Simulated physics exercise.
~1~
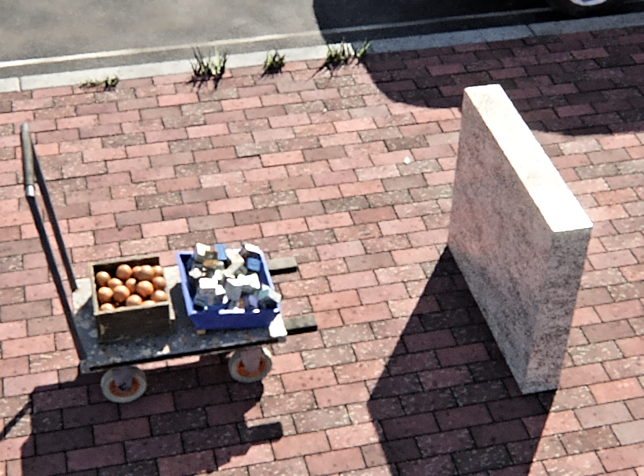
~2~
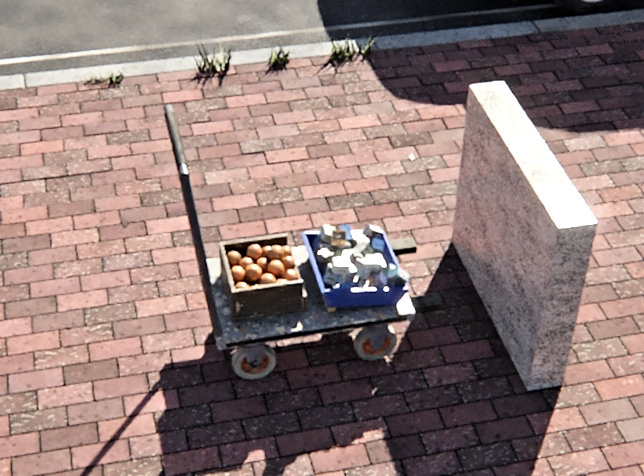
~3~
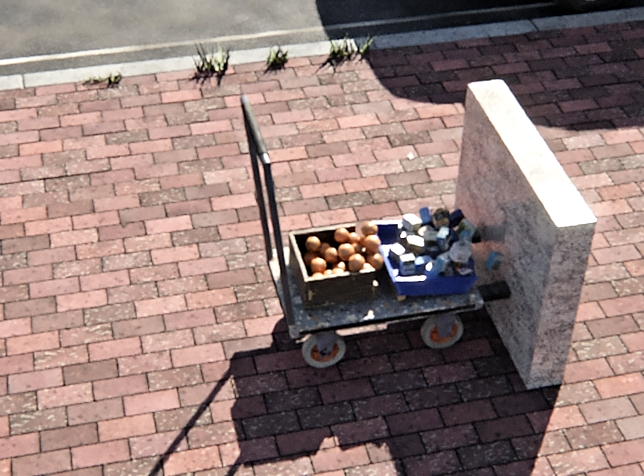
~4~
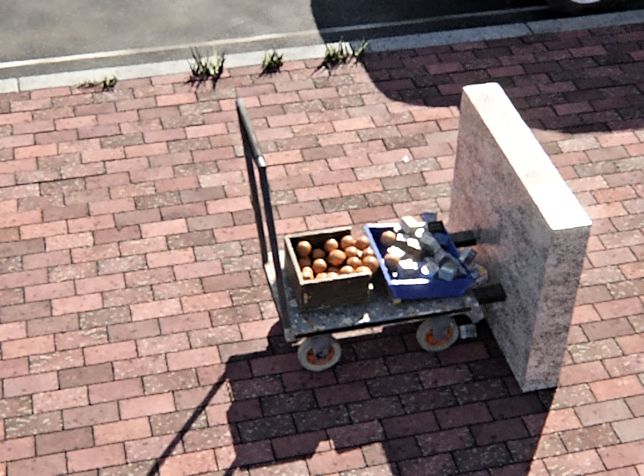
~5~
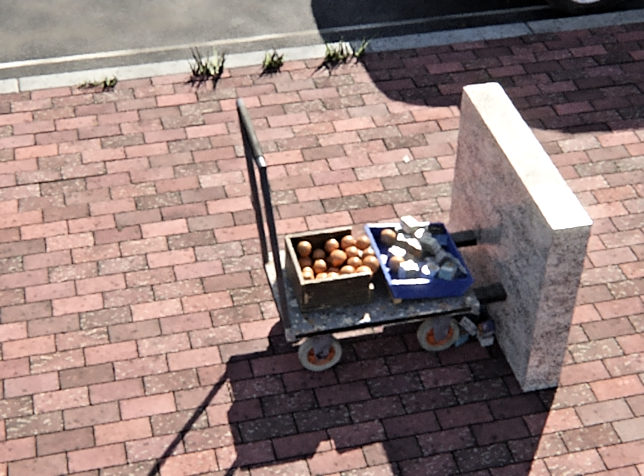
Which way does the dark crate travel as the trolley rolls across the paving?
The dark crate travels to the right, riding on the trolley until it stops at the wall.
